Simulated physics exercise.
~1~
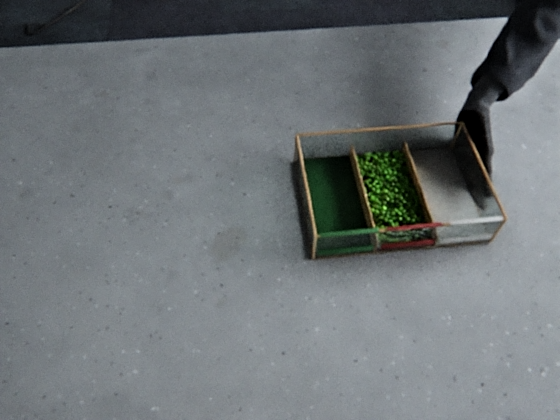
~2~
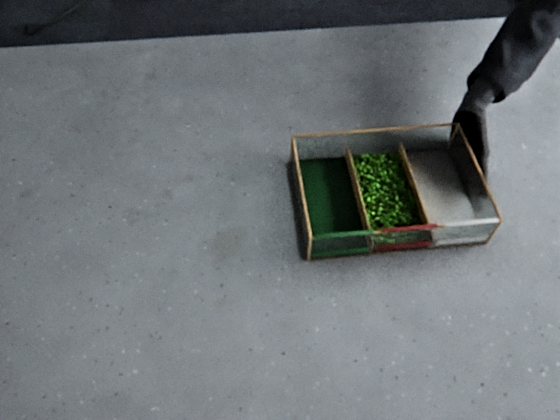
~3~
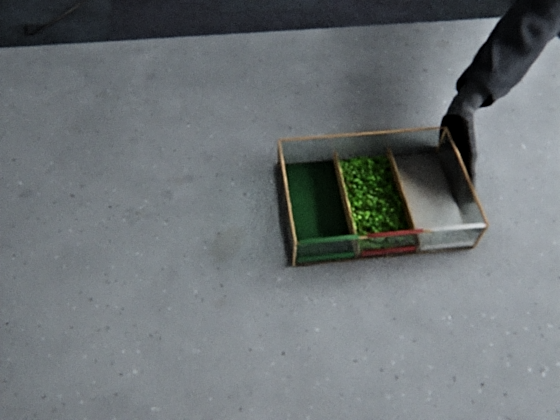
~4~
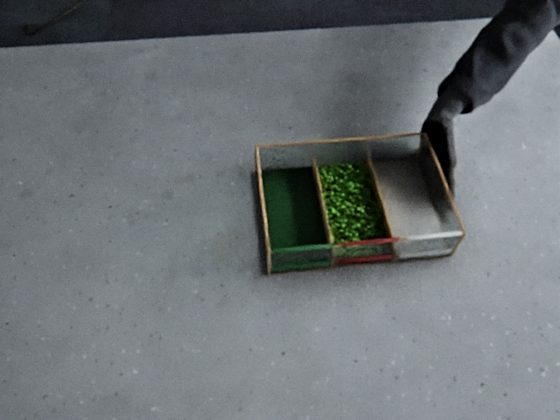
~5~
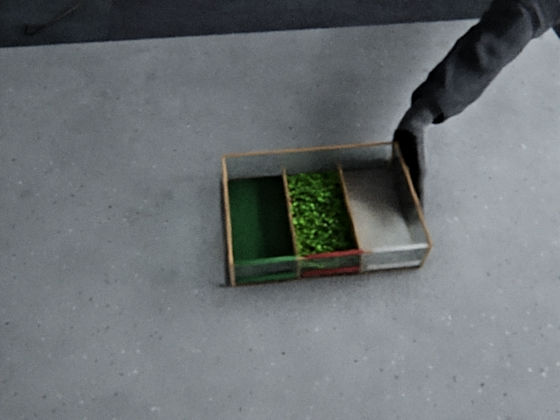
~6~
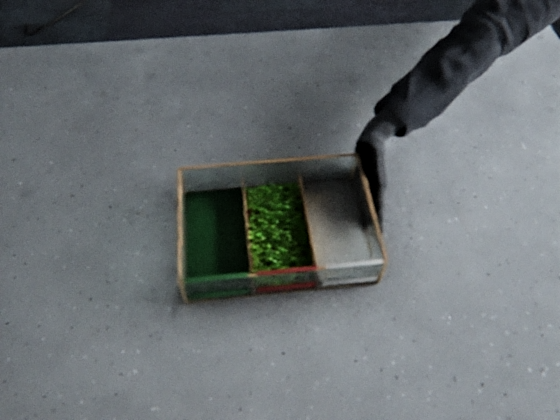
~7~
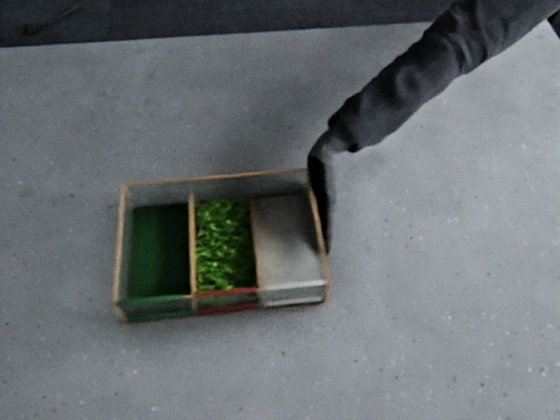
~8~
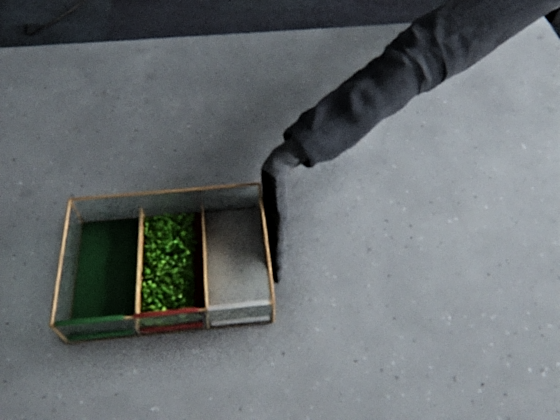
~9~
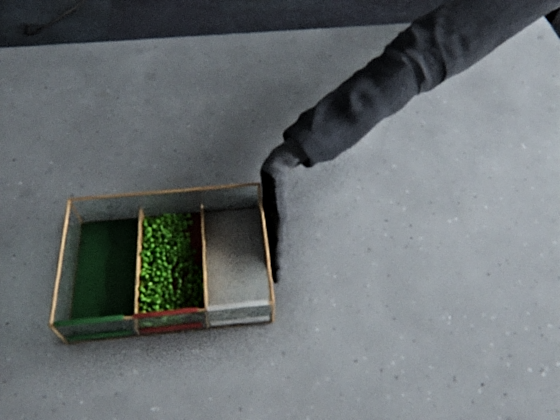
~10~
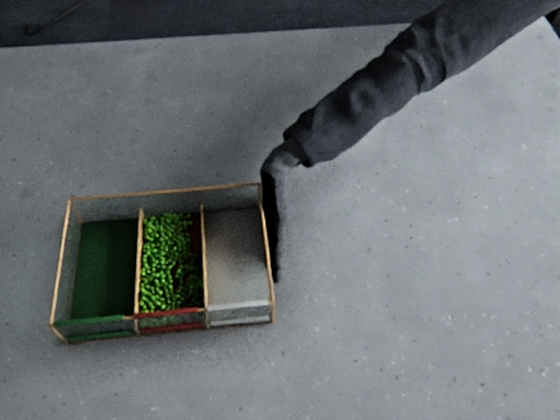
A dark-sleeved, gloved arm reaches in from the upper right over a speckled grey surface, seen from above at an angle, and holds the right end of a clear-walled drawer tray with thin brown edges. The tray has three sections, a dark green one on the left, a middle one filled with small bright green peas, and a bare grey one on the right. The arm moves the tray left and slightly toward the viewer, slowly at first and then faster. It stops at the lower left, where the tray rests level, the peas still in the middle section and the hand still at its side.
